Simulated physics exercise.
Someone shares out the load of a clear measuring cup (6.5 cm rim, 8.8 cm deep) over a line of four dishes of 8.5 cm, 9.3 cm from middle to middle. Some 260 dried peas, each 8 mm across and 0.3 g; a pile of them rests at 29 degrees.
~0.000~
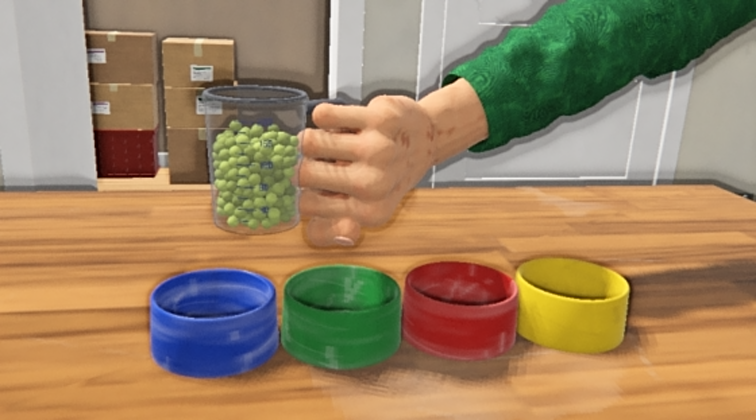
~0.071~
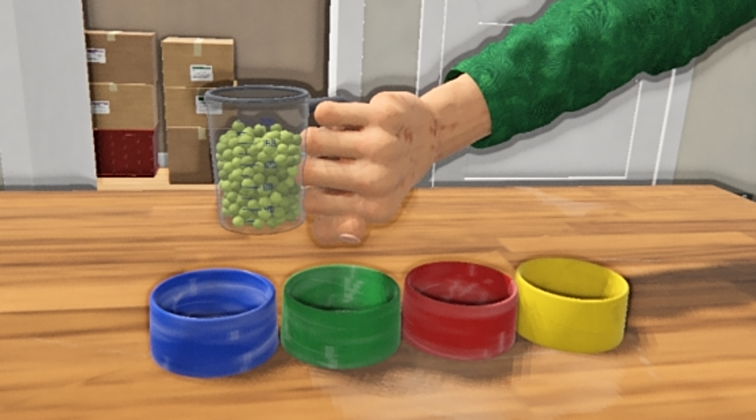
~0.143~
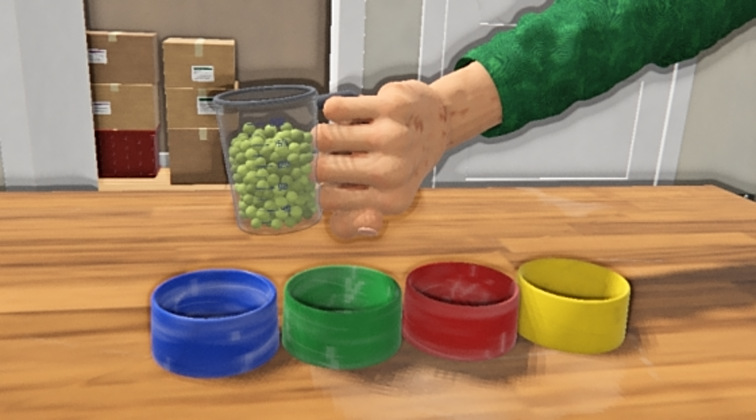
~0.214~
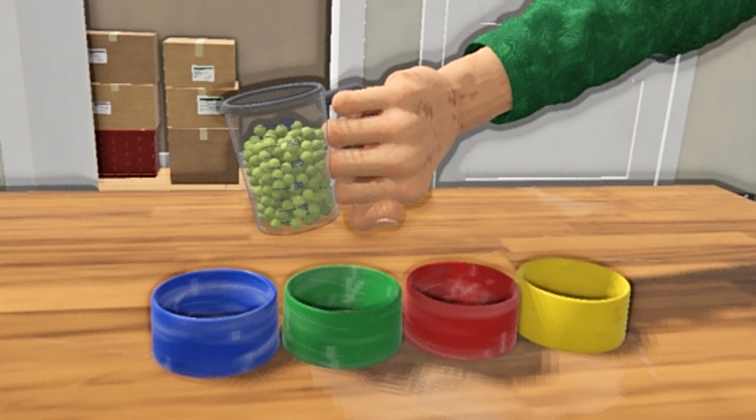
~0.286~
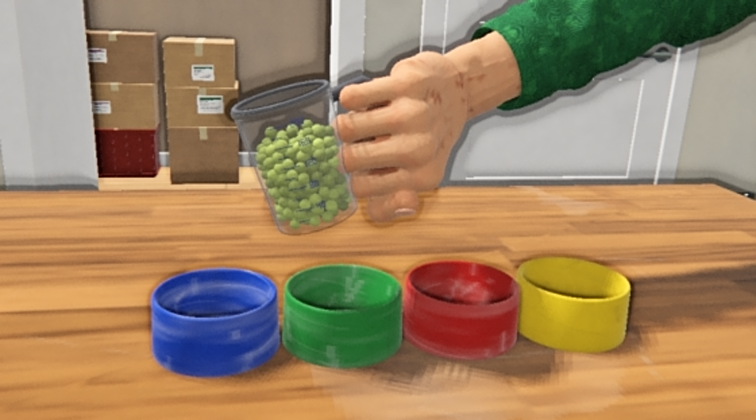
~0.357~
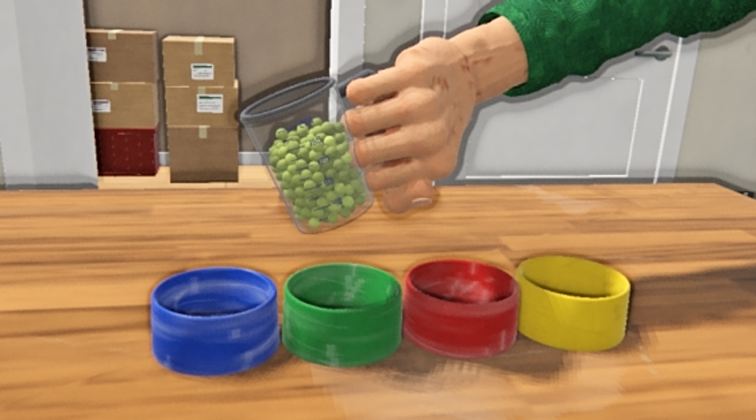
The clip opens on a hand in a green sleeve holding a clear cup of green peas upright behind blue, green, red and yellow dishes on a wooden table. The hand moves the cup slightly to the right, then tilts it progressively leftward, the peas staying inside.
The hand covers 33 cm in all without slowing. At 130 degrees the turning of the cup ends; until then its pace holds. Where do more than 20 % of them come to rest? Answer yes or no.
Red dish: Yes; blue dish: No; green dish: No; yellow dish: No; on the counter: No.
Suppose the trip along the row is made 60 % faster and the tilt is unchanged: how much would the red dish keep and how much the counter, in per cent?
In that case red 0, counter 10.
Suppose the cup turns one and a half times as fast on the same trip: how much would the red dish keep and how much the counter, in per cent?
Then: Red 20; counter 10.
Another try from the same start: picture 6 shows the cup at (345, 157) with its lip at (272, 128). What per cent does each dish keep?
Red 50, blue 0, green 0, yellow 40.
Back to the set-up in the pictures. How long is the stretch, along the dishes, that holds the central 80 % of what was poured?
Some 5 cm.
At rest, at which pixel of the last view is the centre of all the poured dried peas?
At about (460, 305).
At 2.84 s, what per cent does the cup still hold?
Roughly 0 per cent.
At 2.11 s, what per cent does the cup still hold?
About 0 per cent.
After 1.41 s, tilt 103 degrees; cup holds 95 %.
Then, at 2.11 s, tilt 130 degrees; cup holds 0 %, red 95 %, green 5 %.
After 2.84 s, tilt 130 degrees; cup holds 0 %, red 95 %, green 5 %.
By 3.1 s all is still; red 95 %, blue 0 %, green 5 %, yellow 0 %, counter 0 %.
